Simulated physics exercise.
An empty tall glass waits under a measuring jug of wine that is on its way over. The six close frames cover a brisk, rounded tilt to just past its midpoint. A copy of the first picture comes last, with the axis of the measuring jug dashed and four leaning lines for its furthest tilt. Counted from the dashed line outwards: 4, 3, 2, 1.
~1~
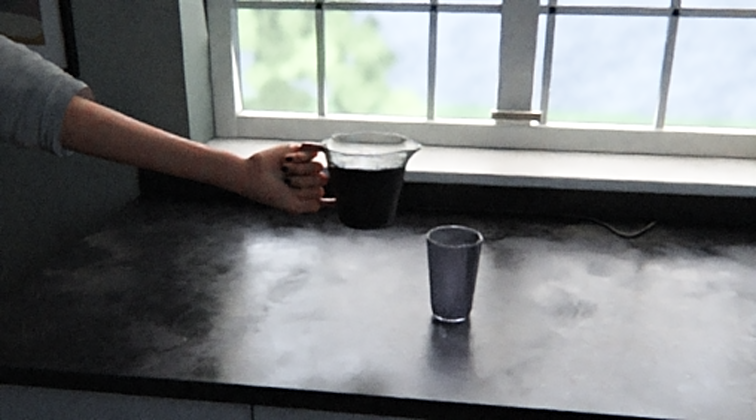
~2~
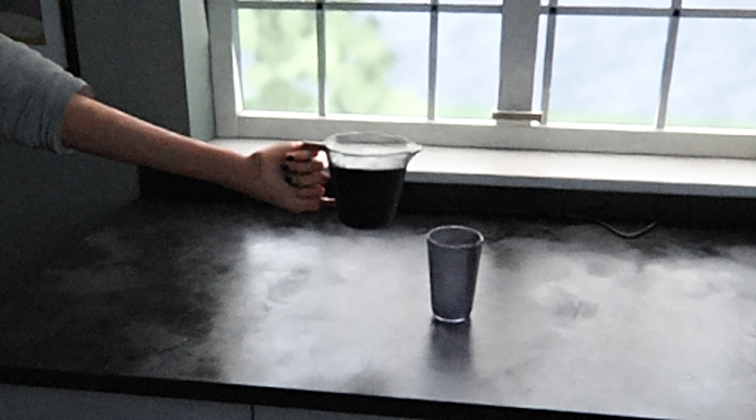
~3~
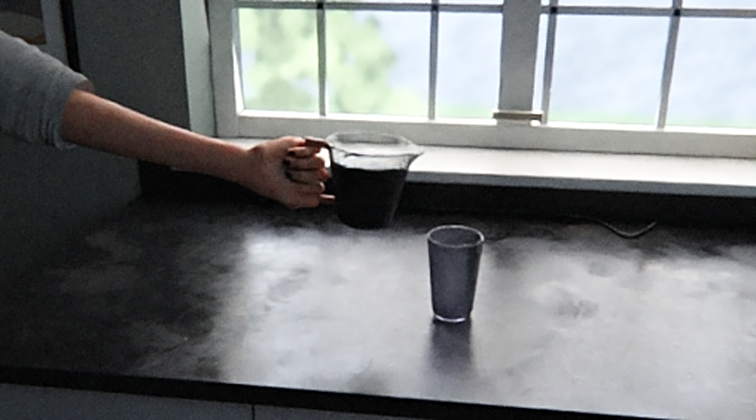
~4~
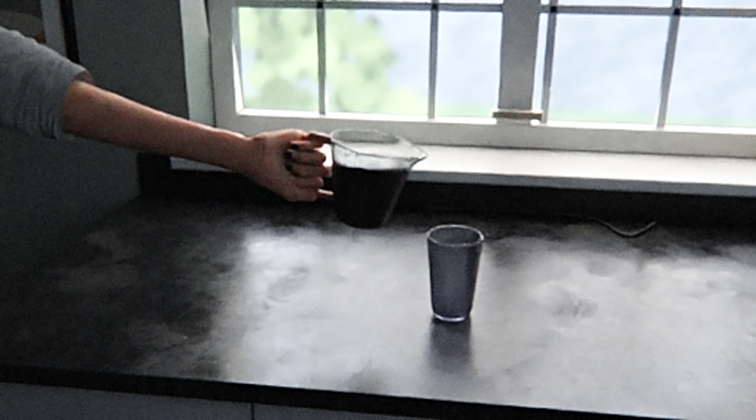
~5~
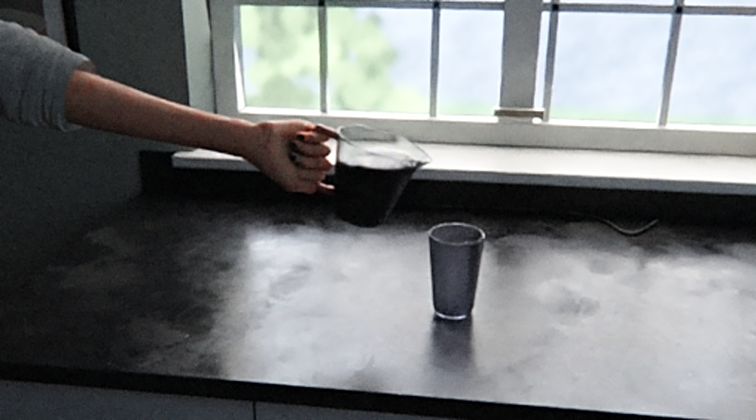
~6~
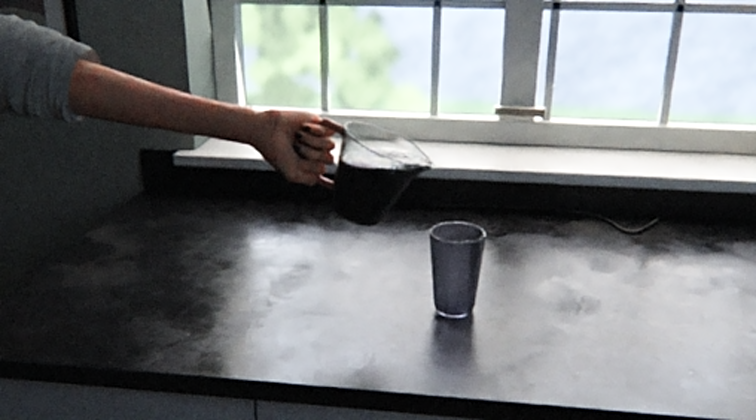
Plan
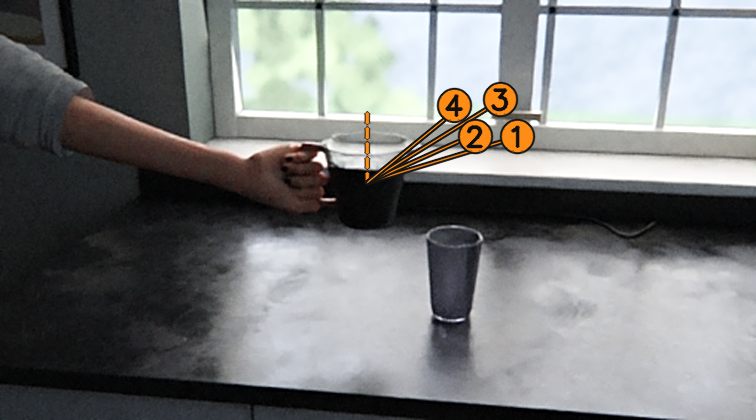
A hand holding a measuring jug of dark liquid gradually tilts it rightward near a tall glass.
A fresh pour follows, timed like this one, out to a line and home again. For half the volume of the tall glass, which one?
4 works best here.
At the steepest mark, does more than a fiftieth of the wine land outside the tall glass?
Yes.
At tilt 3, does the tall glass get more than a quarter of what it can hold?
Yes.
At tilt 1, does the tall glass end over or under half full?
Over.
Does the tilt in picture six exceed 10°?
Yes, it does.
On the marked copy, 1 at (501, 141); 2 at (458, 141); 3 at (486, 109); 4 at (444, 119).
Choosing 1, the tall glass ends with about 90 % of what it can hold; 15 % of the wine is spilt.
Choosing 2, the tall glass ends with about 88 % of what it can hold; 3 % of the wine is spilt.
Choosing 3, the tall glass ends with about 70 % of what it can hold.
Choosing 4, the tall glass ends with about 52 % of what it can hold.
